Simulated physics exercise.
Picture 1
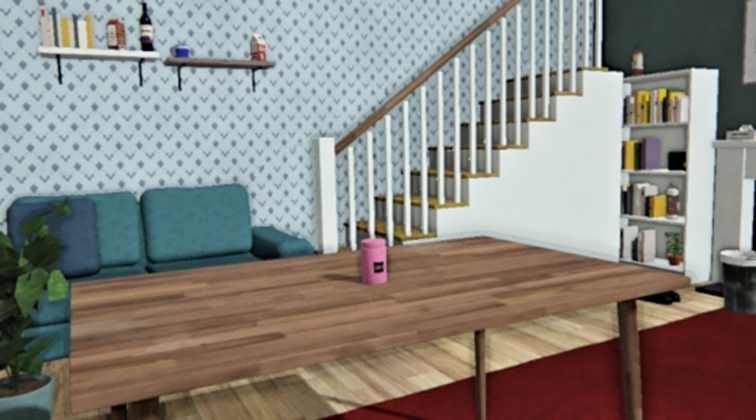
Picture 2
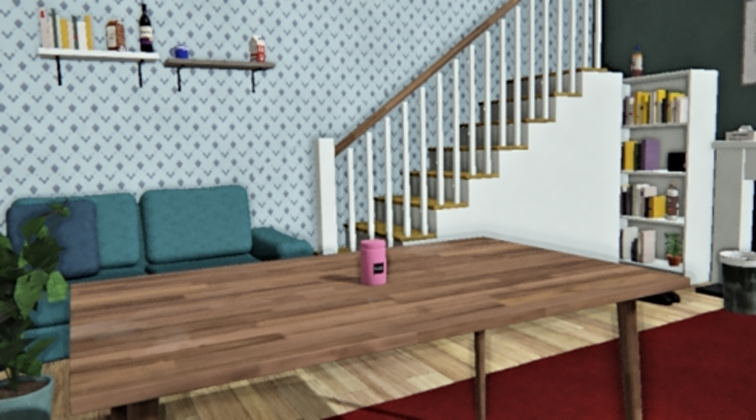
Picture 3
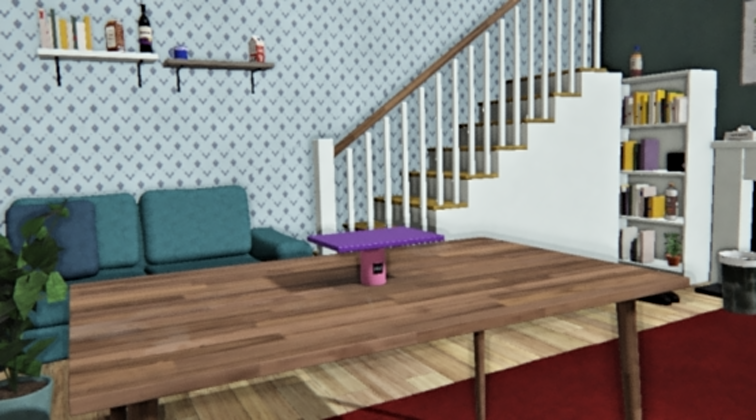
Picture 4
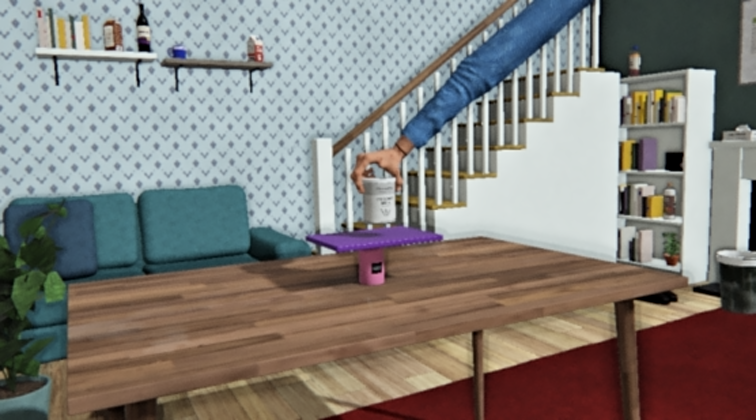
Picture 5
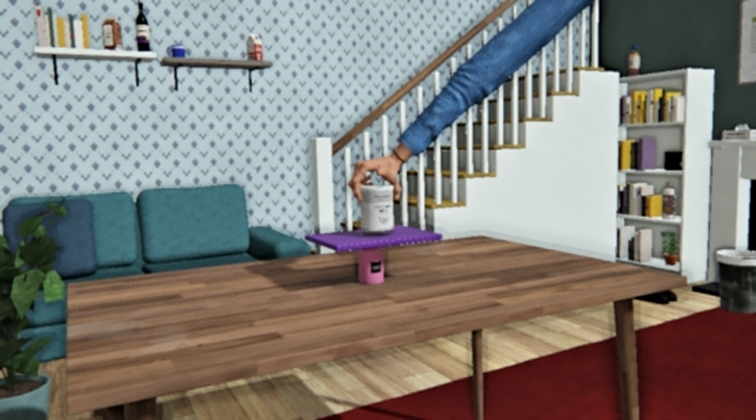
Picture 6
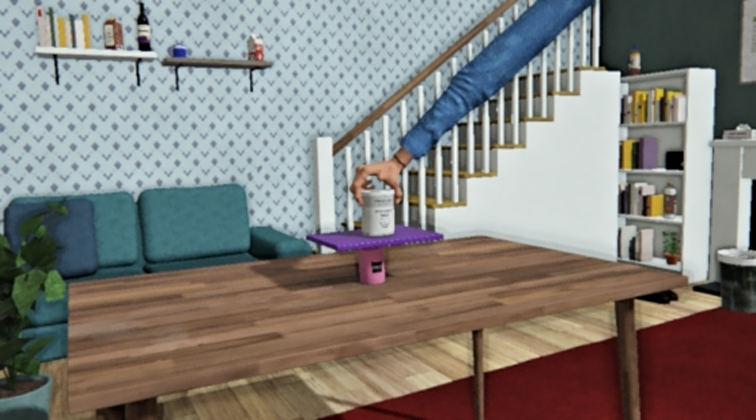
A purple slab appears across the top of a pink jar on a wooden table, then a blue-sleeved arm reaches in from the upper right and lowers a white tin onto it. The hand still grips the tin while the camera stays essentially still. Seen from slightly above the table, the living room has a teal sofa at left, a staircase behind, and a bookcase and red rug at right.
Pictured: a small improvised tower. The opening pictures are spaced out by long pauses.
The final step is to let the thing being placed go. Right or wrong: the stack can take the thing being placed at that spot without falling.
Right.
Then, 0.20 s past the last view, nothing moves.
Then, 0.50 s past the last view, white tin resting near (378, 213).
Finally, all 3 still in place. Final places as the last picture's camera would see them, white tin near (378, 213). The stack keeps its balance.
